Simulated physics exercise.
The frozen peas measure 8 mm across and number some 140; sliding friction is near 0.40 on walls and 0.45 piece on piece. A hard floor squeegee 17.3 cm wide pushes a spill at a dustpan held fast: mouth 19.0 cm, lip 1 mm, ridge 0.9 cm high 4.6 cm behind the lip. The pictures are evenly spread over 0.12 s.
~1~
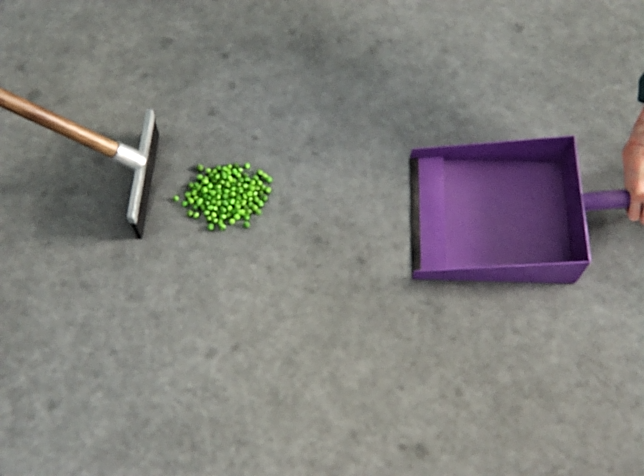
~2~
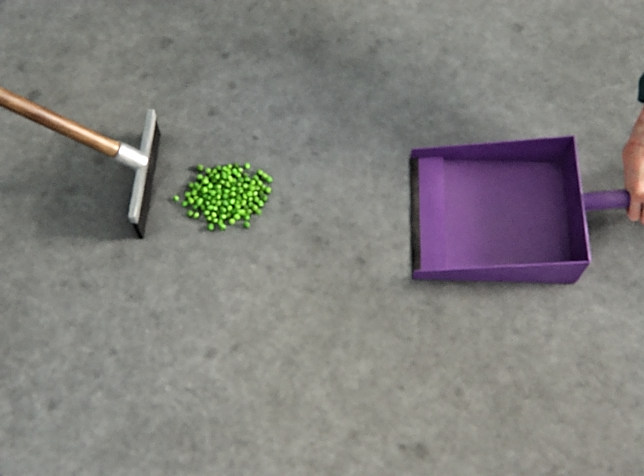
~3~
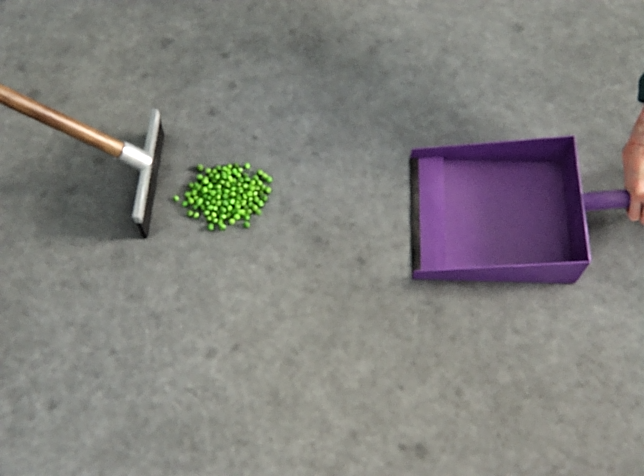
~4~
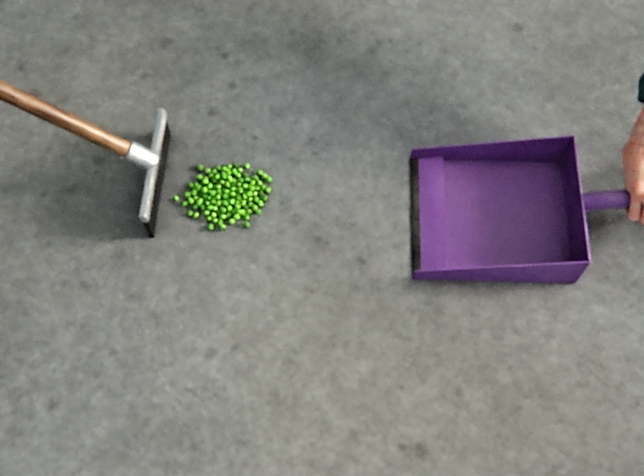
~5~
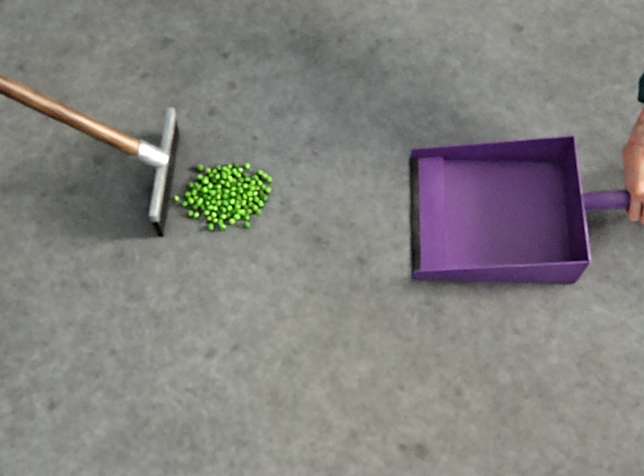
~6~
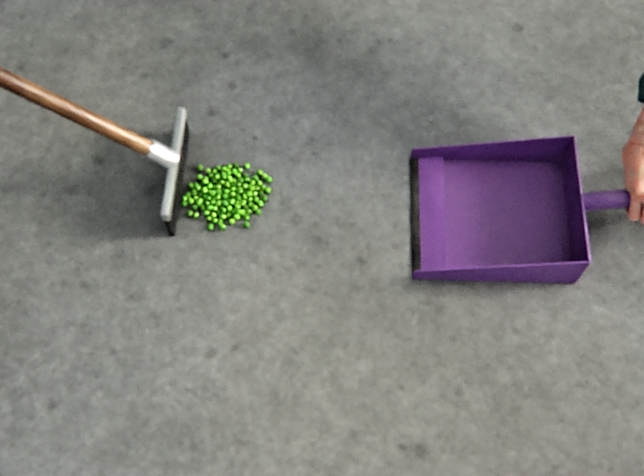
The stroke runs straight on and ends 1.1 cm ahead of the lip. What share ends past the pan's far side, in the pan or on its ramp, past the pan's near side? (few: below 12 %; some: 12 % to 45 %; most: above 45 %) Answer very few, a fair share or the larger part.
Far side a fair share, pan a fair share, near side very few.
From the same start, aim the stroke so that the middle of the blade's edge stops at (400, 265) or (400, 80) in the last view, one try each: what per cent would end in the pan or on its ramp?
Some 30 and 0 per cent.
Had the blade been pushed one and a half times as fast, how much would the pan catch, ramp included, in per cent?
In that case some 35 per cent.
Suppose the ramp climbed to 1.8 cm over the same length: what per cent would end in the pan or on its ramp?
It would be near 25 per cent.
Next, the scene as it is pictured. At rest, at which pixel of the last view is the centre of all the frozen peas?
Around (415, 190).
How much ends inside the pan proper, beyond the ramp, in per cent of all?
Roughly 5 per cent.
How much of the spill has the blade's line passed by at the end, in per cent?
About 15 per cent.
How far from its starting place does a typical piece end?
Roughly 28 cm.
Then, 0.26 s after the last picture, middle of the blade 18 cm from the lip; 0 % over the lip, far side 10 %, near side 0 %.
Then, 0.44 s after the last picture, middle of the blade 7 cm from the lip; 0 % over the lip, far side 20 %, near side 5 %.
Then, 0.73 s after the last picture, middle of the blade 1 cm from the lip; 35 % over the lip, far side 20 %, near side 5 %.
In the end, far side 20 %, pan 30 %, near side 5 %, in front of the lip or behind the blade 40 %.
